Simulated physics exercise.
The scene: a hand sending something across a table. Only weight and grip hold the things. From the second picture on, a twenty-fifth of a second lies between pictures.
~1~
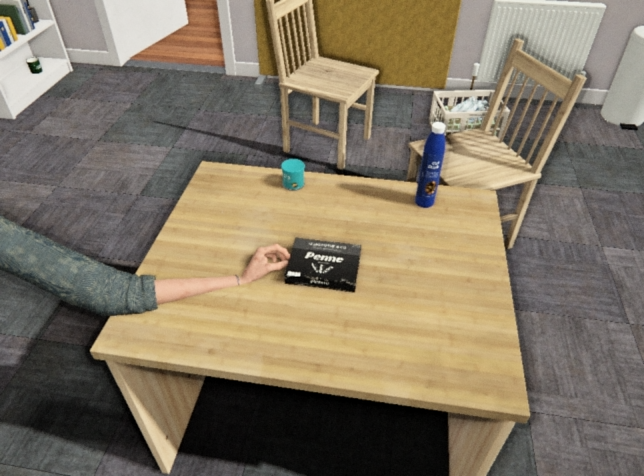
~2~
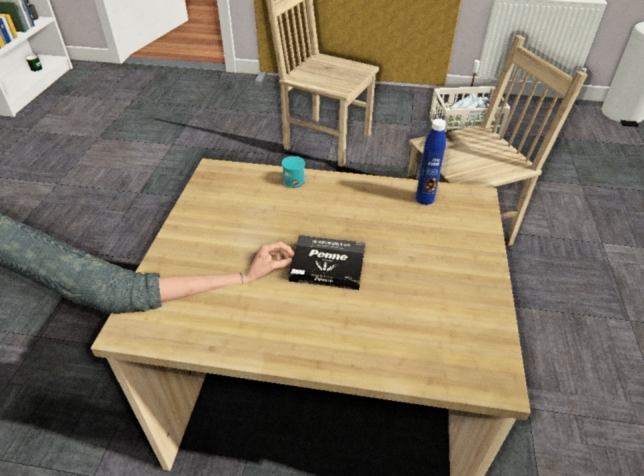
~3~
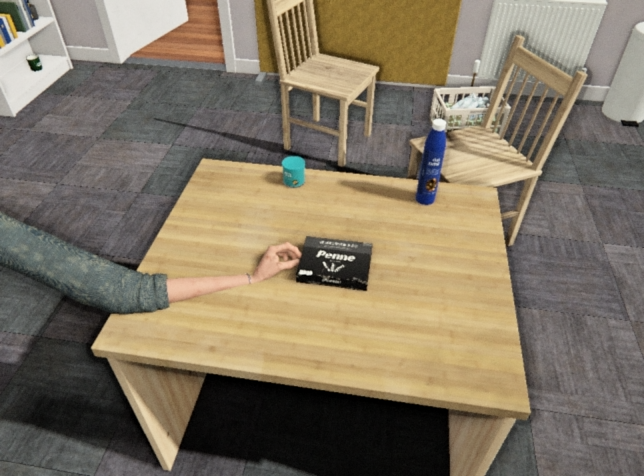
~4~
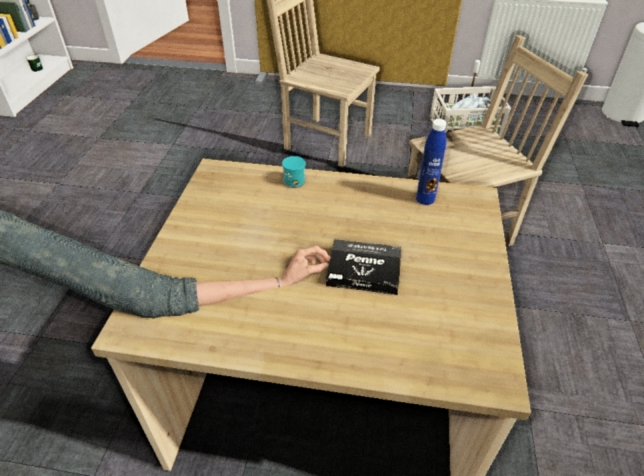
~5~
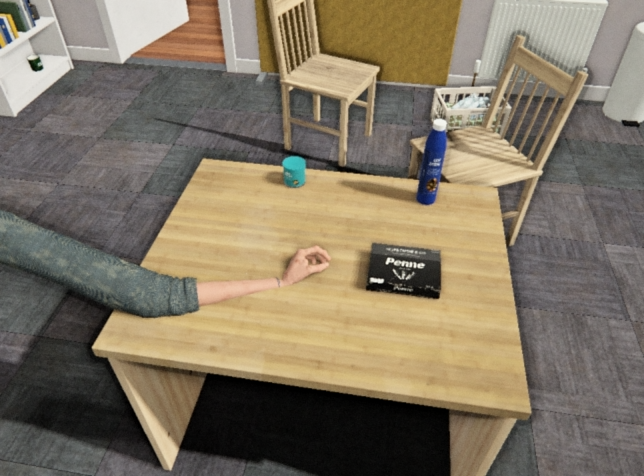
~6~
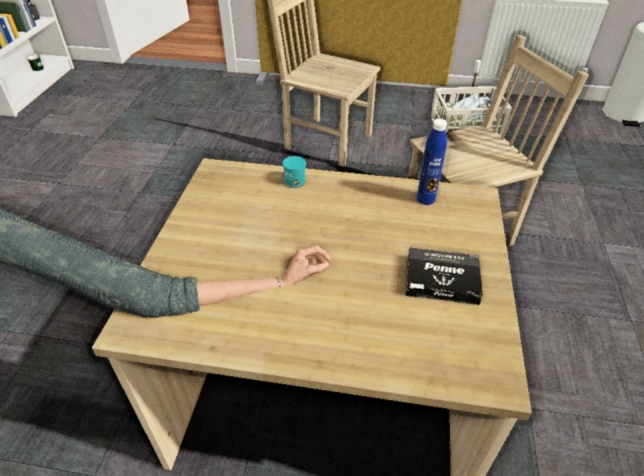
Black penne packet sliding right across a wooden table, pushed by a hand that then stays still as the packet moves away.
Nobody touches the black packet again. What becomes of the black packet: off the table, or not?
The black packet drops to the floor.
Then, 0.20 s on from there, black packet now off the table.
Then, 0.50 s on from there, things are still on the move.
In the end, off the table, black packet.
